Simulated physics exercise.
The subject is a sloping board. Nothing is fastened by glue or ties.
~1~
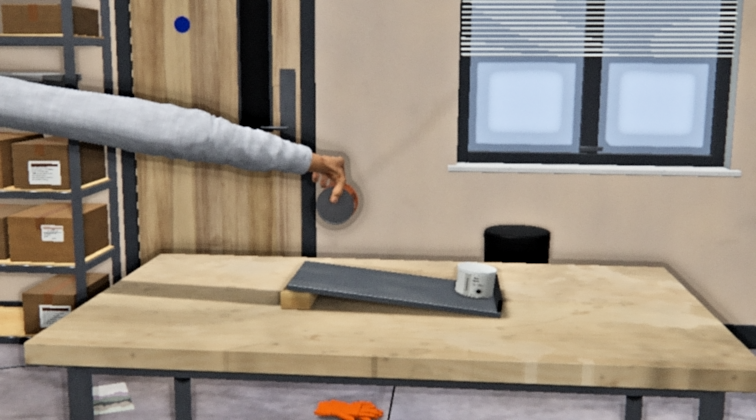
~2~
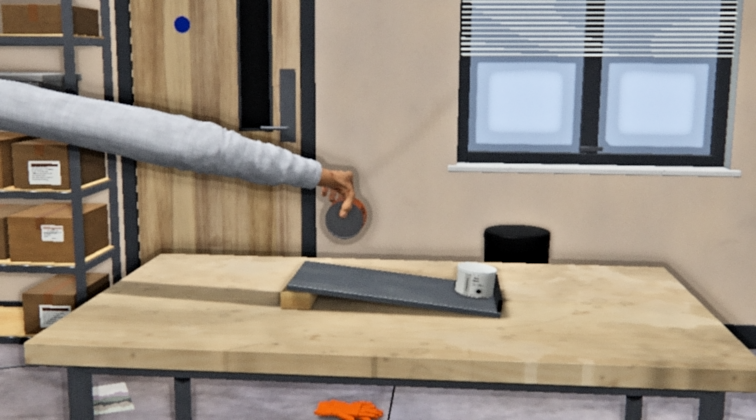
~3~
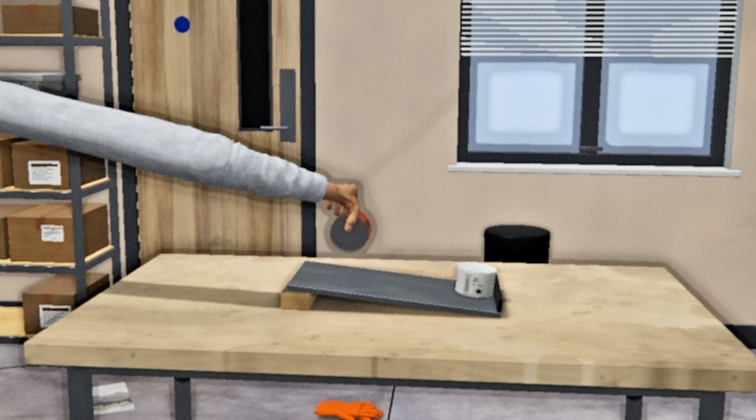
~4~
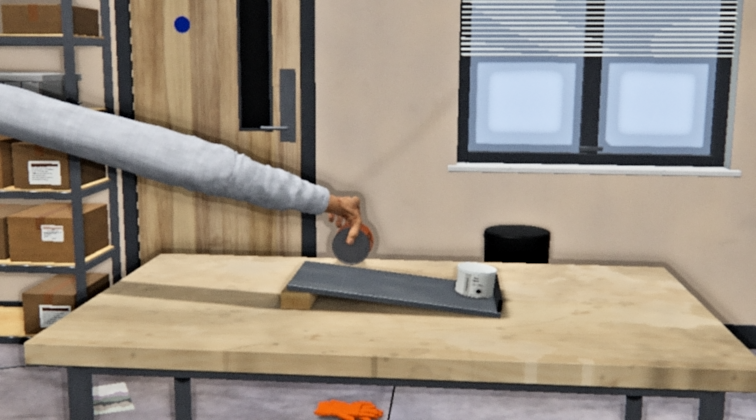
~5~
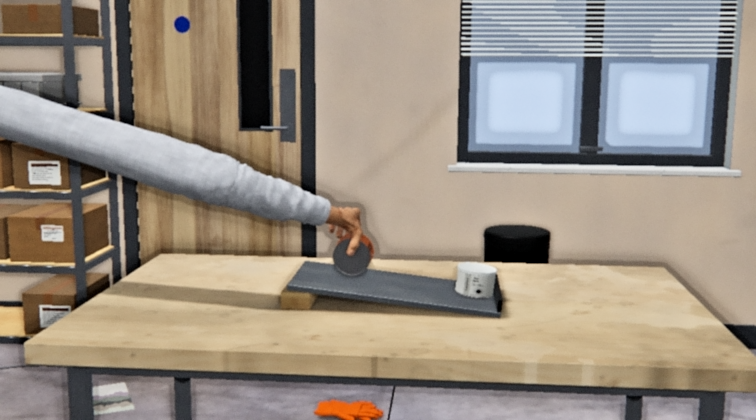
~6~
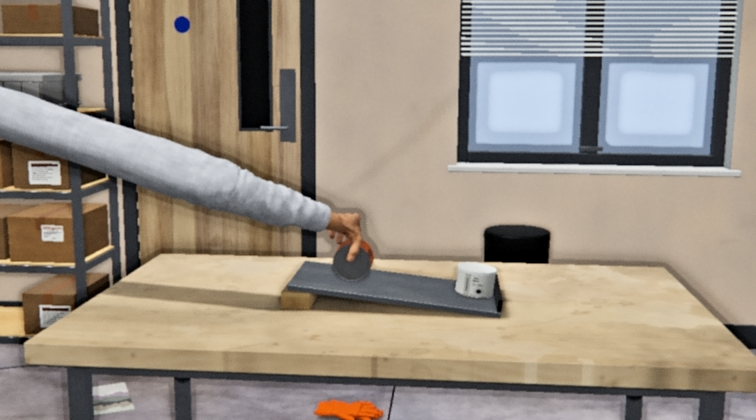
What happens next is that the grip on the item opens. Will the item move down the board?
It will end up further down.
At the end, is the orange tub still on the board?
It stops on the board.
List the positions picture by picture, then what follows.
The first frame shows coming down; orange tub (337, 204); white tub (475, 281).
The second frame shows coming down; orange tub (346, 218); white tub (475, 281).
The third frame shows coming down; orange tub (351, 231); white tub (475, 281).
The fourth frame shows coming down; orange tub (353, 243); white tub (475, 281).
The fifth frame shows coming down; orange tub (353, 254); white tub (475, 281).
The sixth frame shows set down, still held; orange tub (353, 260); white tub (475, 281).
Then, 0.60 s past the last view, orange tub displaced about its own width near (382, 264).
Then, 0.80 s past the last view, orange tub displaced about its own width near (410, 268).
Finally, moved from the start, orange tub; white tub still in place. Final places as the last picture's camera would see them, orange tub near (439, 272). The orange tub slides or rolls down.
